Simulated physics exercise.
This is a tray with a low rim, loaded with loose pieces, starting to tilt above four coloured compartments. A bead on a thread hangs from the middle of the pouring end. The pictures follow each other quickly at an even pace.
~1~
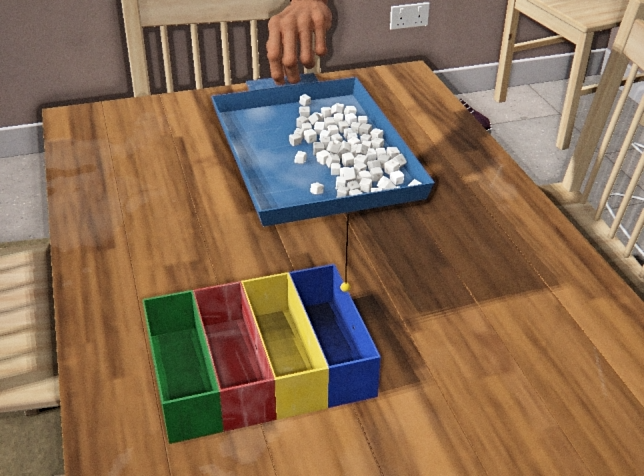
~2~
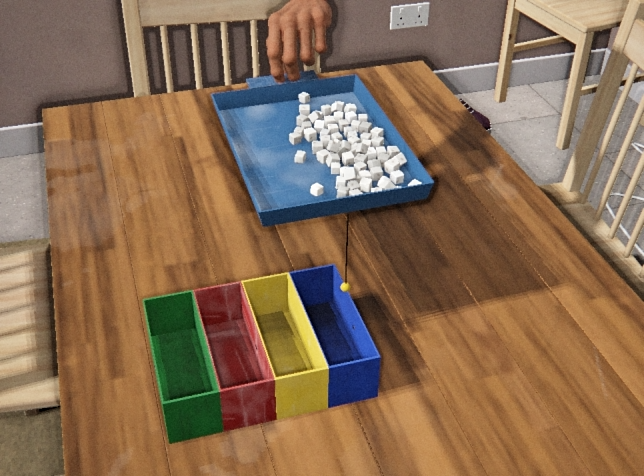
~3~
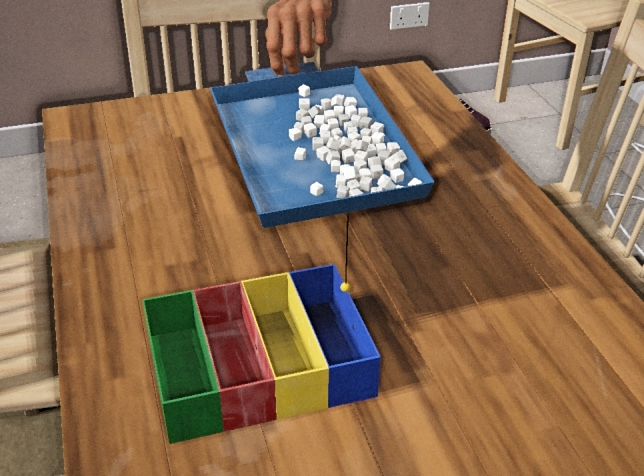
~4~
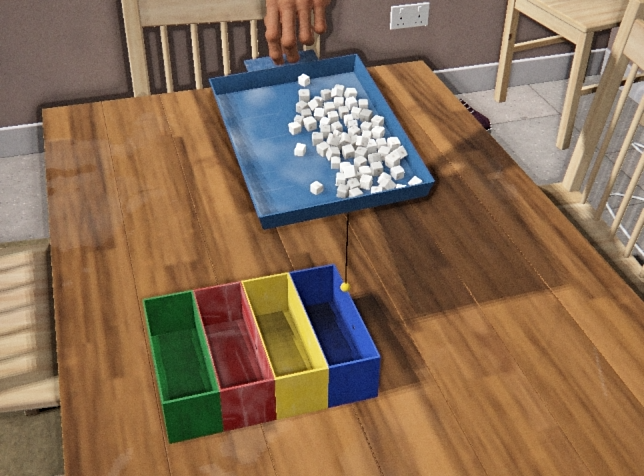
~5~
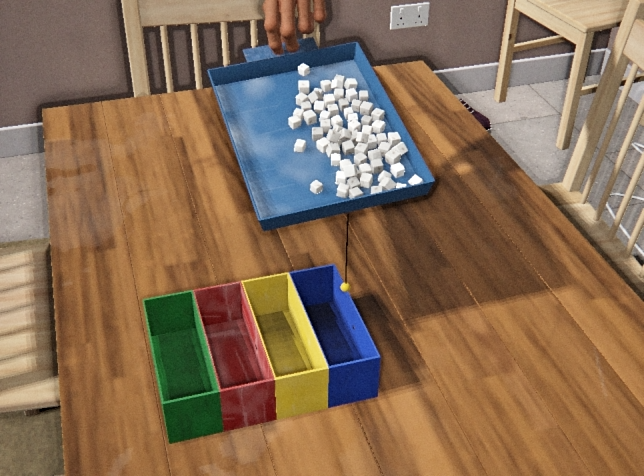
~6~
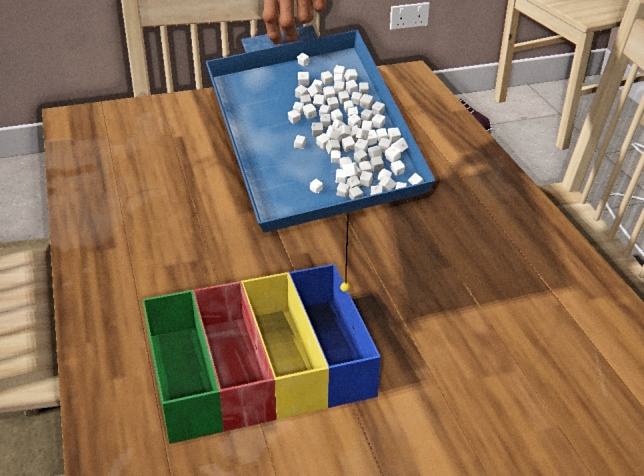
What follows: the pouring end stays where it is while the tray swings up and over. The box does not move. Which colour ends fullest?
It favours the yellow compartment.
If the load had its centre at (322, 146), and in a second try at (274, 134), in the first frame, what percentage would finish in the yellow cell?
About 40 and 40 per cent.
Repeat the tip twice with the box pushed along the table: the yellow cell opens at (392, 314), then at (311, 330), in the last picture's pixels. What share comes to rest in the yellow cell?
The first gives 10 %, the second 30 %.
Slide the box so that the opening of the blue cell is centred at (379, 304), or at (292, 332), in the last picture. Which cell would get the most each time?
The first try: That red cell. The second: The cell in blue.
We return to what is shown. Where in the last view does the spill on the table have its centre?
Near (424, 458).
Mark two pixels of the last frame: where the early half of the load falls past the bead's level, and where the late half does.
Early half (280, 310), late half (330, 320).
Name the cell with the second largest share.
Next in line is the cell in blue.
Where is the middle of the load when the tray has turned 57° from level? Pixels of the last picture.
Near (322, 180).
Shortly afterwards, tray tipped steeply; all but a few on the tray; only a few falling or outside the box.
Next, tray tipped right over; all but a few on the tray; only a few in the green cell; only a few in the red cell; only a few in the blue cell.
Some moments later, tray tipped past a quarter turn; near half in the yellow cell; near a quarter in the blue cell; a little in the red cell; only a few in the green cell; near a quarter falling or outside the box.
In the end, tray tipped past a quarter turn; near half in the yellow cell; near a quarter in the blue cell; a little in the red cell; only a few in the green cell; near a quarter outside the box.
